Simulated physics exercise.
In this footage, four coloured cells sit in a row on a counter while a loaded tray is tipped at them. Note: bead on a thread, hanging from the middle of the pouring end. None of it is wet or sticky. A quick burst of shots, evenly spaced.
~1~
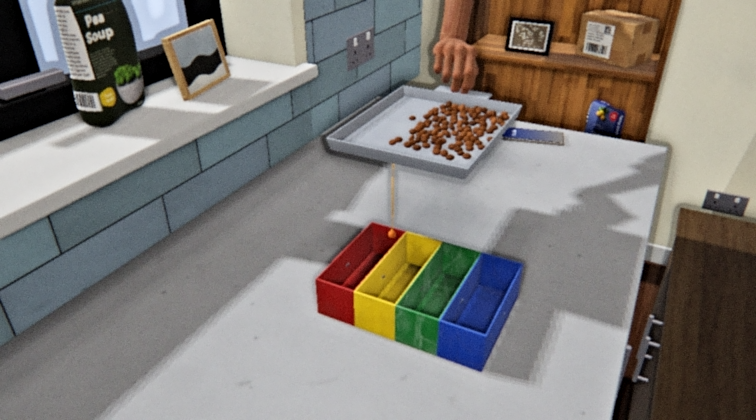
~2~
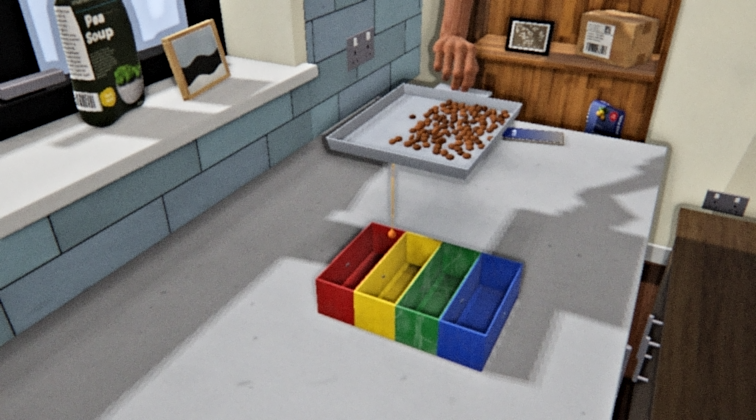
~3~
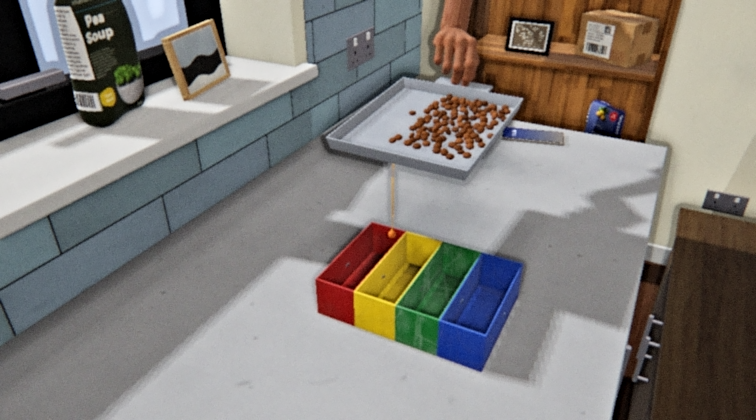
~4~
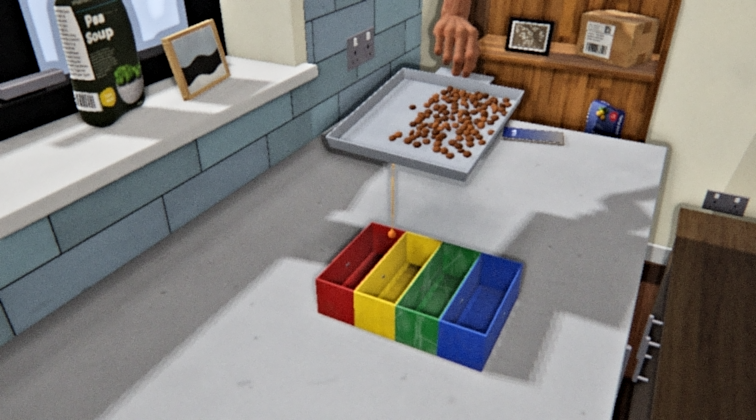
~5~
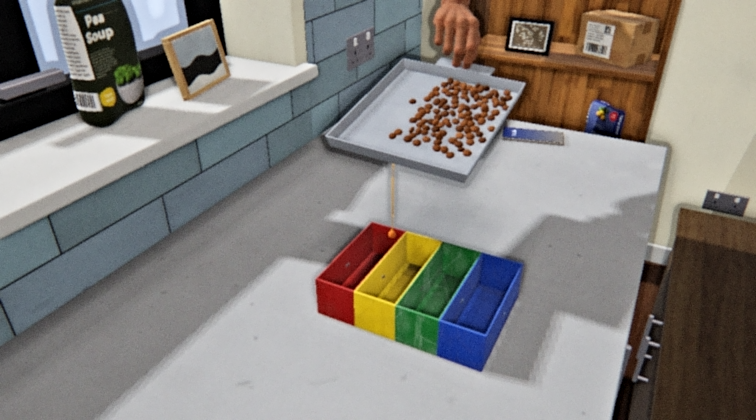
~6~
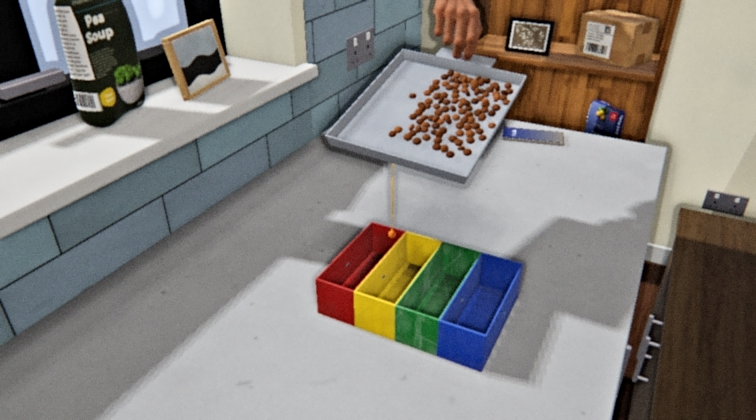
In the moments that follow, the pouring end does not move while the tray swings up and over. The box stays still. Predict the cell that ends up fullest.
I would say the green cell.
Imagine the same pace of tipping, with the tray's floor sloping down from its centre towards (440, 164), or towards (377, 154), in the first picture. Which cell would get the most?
The green one, then red.
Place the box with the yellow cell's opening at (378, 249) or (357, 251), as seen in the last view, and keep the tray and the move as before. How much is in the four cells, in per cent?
100 %, 90 %.
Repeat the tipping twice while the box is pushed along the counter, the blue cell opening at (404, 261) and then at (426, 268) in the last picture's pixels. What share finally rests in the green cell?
Roughly 0% first, roughly 10% second.
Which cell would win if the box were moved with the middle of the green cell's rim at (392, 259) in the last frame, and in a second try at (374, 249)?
The first time blue comes out on top, the second time that blue cell.
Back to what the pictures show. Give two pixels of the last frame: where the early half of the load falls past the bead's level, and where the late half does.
The opening part goes through (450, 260); what follows goes through (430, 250).
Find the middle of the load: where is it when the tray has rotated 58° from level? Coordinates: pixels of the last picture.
Its middle sits at about pixel (440, 157).
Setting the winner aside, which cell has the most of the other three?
The runner-up: The yellow cell.
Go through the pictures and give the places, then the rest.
The first frame shows corners of the pouring end at (330, 137) and (466, 167), level; middle of the load at (452, 127), bits of dog kibble; bead on its thread at (392, 234); red cell at (335, 299); yellow cell at (375, 313); green cell at (416, 327); blue cell at (461, 343).
The second frame shows corners of the pouring end at (330, 137) and (466, 167), level; middle of the load at (452, 126).
The third frame shows corners of the pouring end at (330, 137) and (466, 168), tipped barely, lowest at the right corner; middle of the load at (452, 123).
The fourth frame shows corners of the pouring end at (330, 136) and (465, 170), tipped a little, lowest at the right corner; middle of the load at (453, 118).
The fifth frame shows corners of the pouring end at (330, 135) and (465, 172), tipped a little, lowest at the right corner; middle of the load at (453, 113).
The sixth frame shows corners of the pouring end at (329, 134) and (465, 174), tipped clearly, lowest at the right corner; middle of the load at (453, 109); red cell at (335, 299); yellow cell at (375, 313); green cell at (416, 327); blue cell at (461, 343).
Soon after the last picture, tray tipped steeply; nearly all on the tray; a small part falling or outside the box.
A little later, tray tipped right over; about a third on the tray; about a third in the green cell; a small part in the yellow cell; a small part in the blue cell; a small part falling or outside the box.
Later still, tray tipped past a quarter turn; about two thirds in the green cell; about a quarter in the yellow cell; a small part in the blue cell; a stray few in the red cell.
At rest, tray tipped past a quarter turn; about two thirds in the green cell; about a quarter in the yellow cell; a small part in the blue cell; a stray few in the red cell.
